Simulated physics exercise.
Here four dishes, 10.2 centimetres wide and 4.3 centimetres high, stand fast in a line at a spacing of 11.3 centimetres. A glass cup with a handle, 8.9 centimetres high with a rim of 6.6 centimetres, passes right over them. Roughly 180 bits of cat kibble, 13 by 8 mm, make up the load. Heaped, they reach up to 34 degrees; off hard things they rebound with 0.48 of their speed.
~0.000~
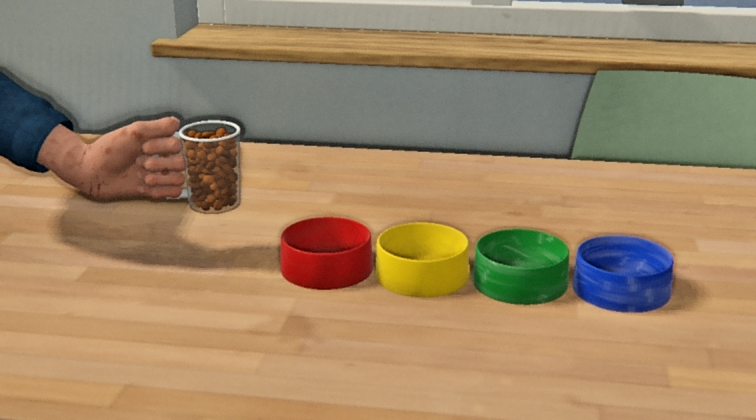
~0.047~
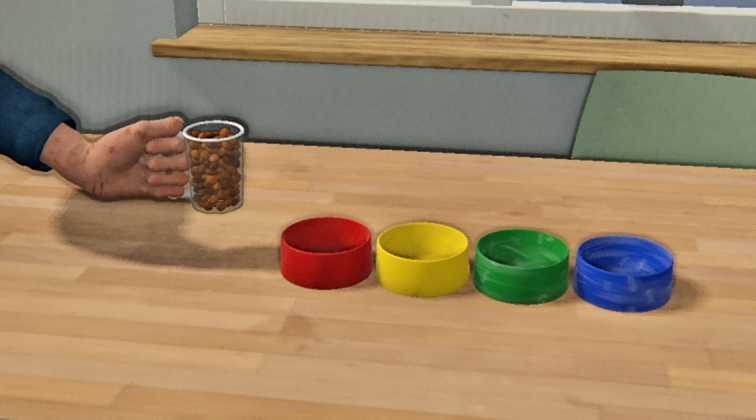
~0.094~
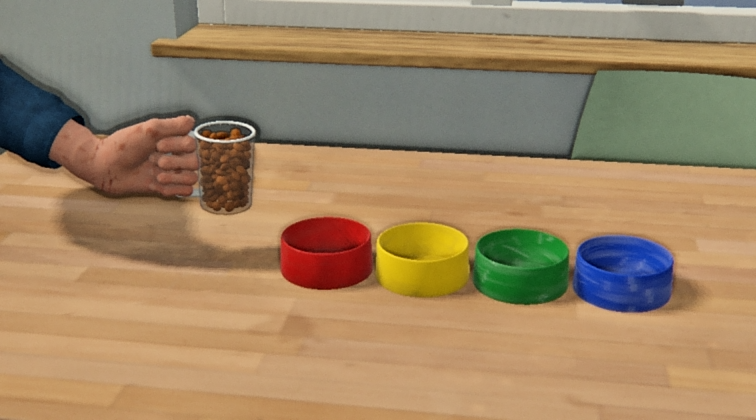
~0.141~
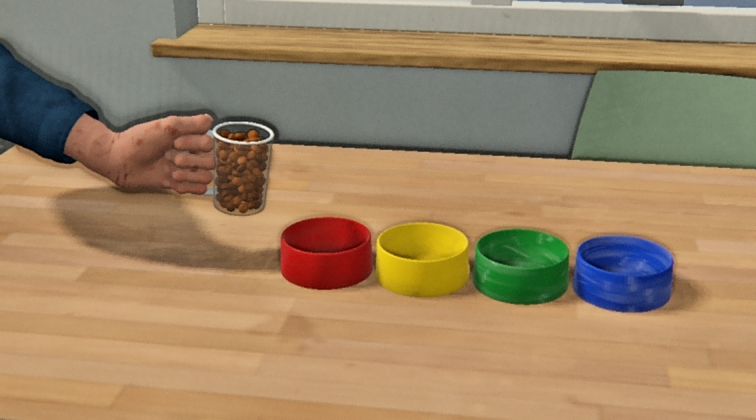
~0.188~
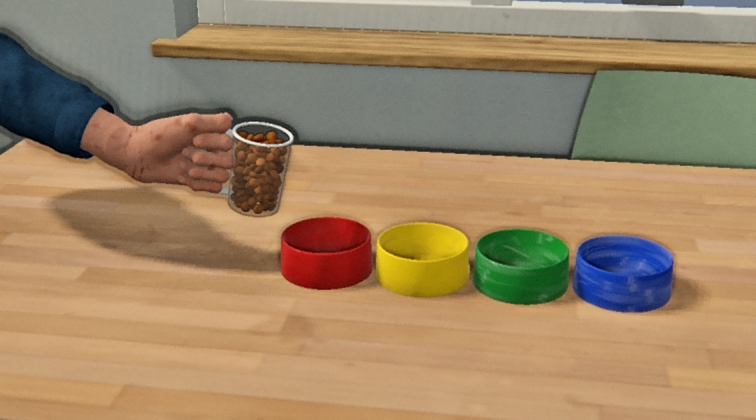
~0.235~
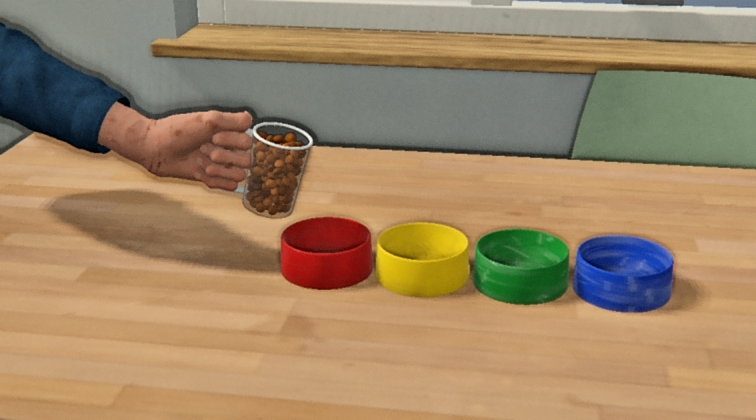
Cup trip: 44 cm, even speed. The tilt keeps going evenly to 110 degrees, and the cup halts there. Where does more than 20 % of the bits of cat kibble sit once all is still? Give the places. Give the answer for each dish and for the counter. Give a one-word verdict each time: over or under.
At the end, red: Gets a fifth at most; blue: Gets more than a fifth; green: Gets a fifth at most; yellow: Gets a fifth at most; counter: Gets a fifth at most.
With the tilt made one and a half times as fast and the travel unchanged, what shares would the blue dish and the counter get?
Blue 80, counter 20.
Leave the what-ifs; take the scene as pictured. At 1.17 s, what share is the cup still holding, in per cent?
About 85 per cent.
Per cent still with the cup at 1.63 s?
Approx. 50 % - an estimate.
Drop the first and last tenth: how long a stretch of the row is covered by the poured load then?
About 6 cm.
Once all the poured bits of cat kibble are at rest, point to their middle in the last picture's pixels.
Approximately (630, 275) in the last view.
After 0.80 s, tilt 60 degrees; cup holds 100 %.
After 1.17 s, tilt 90 degrees; cup holds 85 %, blue 10 %.
After 1.63 s, tilt 110 degrees; cup holds 50 %, blue 45 %.
In the end, at 3.5 s, red 0 %, blue 85 %, green 0 %, yellow 0 %, counter 5 %, cup 10 %.
